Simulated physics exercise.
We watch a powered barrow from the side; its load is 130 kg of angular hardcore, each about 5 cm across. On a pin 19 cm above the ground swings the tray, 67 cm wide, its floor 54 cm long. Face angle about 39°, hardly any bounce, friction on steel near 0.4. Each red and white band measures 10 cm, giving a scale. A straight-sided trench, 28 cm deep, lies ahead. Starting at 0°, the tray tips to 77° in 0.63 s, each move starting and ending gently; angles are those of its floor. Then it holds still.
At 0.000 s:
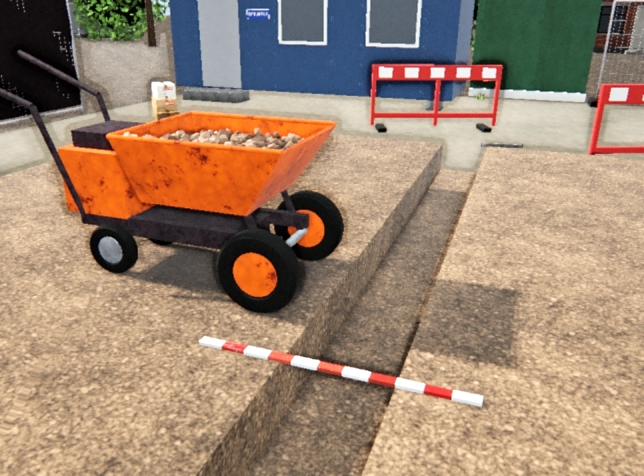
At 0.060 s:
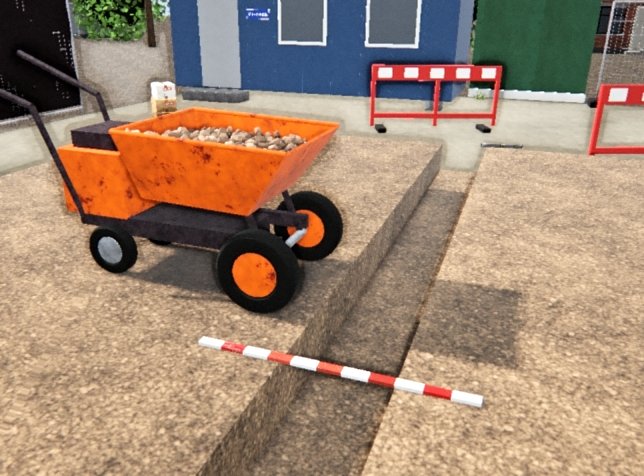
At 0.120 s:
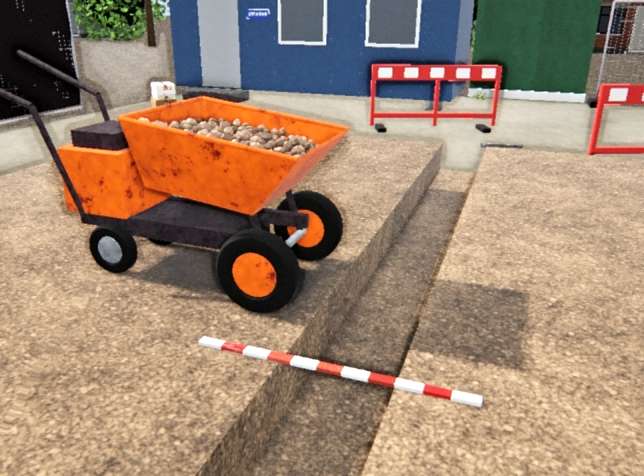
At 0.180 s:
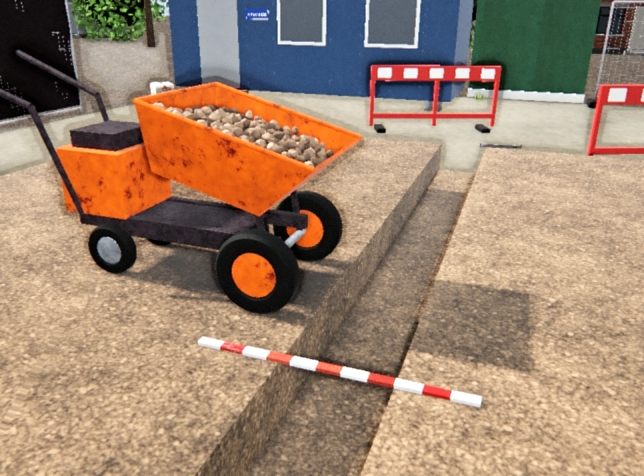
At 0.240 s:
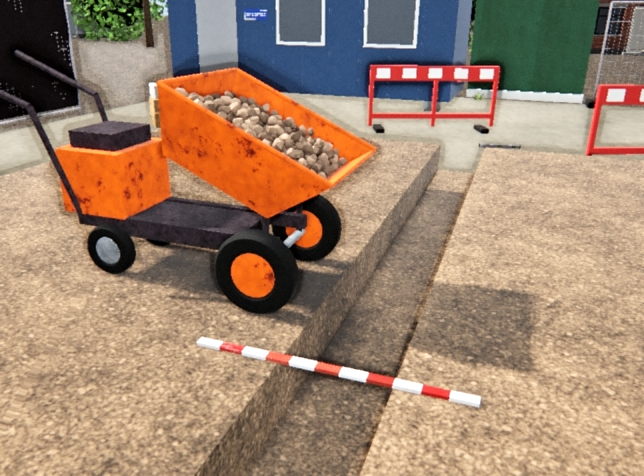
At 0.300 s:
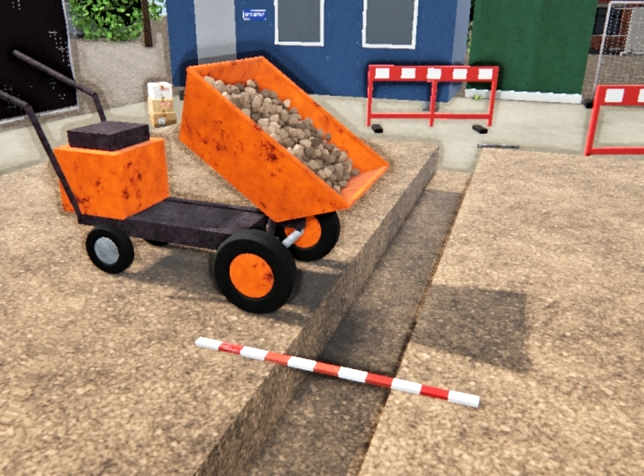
At the start, an orange powered barrow loaded with stones stands beside a straight-sided trench, its tray level, with a red and white pole lying across the gap. The tray then tilts steadily toward the trench, its rear rising high and its front lip lowering, while the stones shift toward the right.
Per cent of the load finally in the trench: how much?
Approx. 36 %.
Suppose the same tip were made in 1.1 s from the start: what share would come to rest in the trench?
With that timing, about 55 per cent.
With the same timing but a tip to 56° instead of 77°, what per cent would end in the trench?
Roughly 10% would end there.
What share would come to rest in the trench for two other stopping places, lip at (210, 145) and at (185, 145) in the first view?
95 %, then 95 %.
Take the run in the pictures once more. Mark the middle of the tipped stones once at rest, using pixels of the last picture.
I'd point somewhere around (455, 309).
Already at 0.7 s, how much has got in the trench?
About 5 per cent by then.
After 0.5 s the floor is at 65°; 100 % in the tray; the foremost stones are at (377, 223).
After 0.7 s the floor is at 77°; 62 % in the tray, 6 % in the trench, 32 % past the trench; the foremost stones are at (484, 329).
After 1.1 s the floor is at 77°; 15 % in the tray, 19 % in the trench, 66 % past the trench; the foremost stones are past the picture's edge.
After 3.0 s the floor is at 77°; 0 % in the tray, 36 % in the trench, 64 % past the trench; the foremost stones are past the picture's edge.
